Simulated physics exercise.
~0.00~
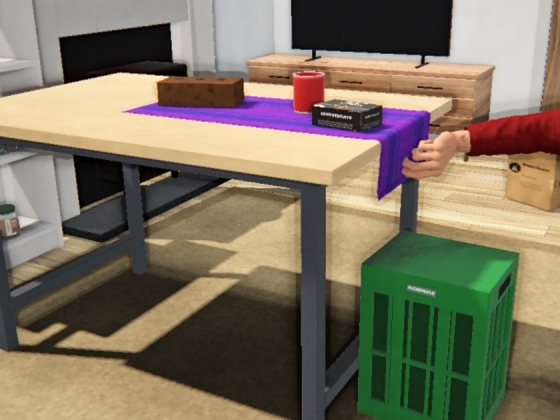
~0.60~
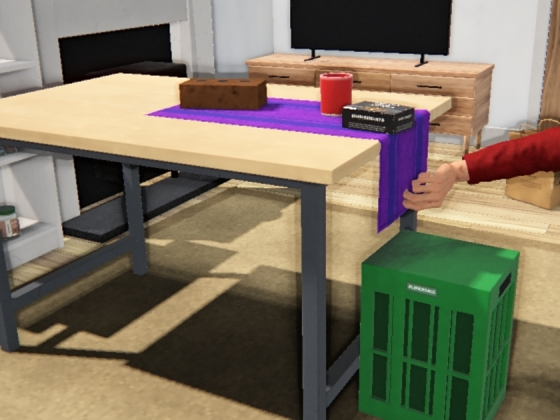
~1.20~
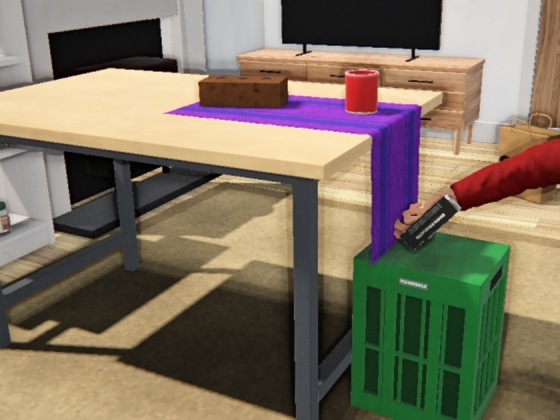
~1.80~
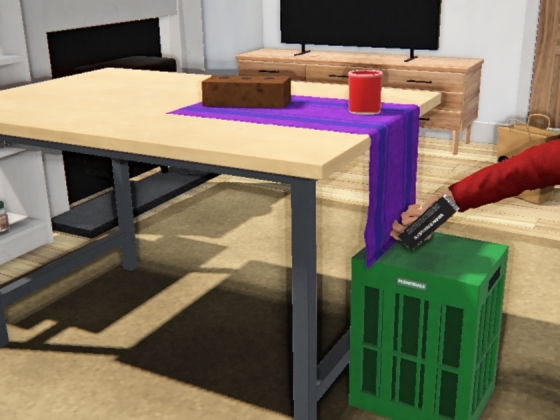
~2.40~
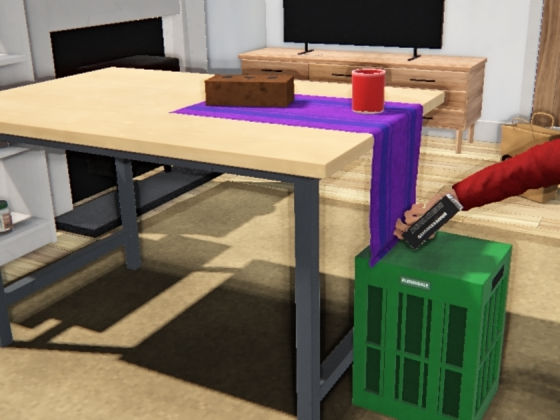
Purple table runner being pulled down to a green crate by a hand, carrying mug and brick along as black packet tips off.
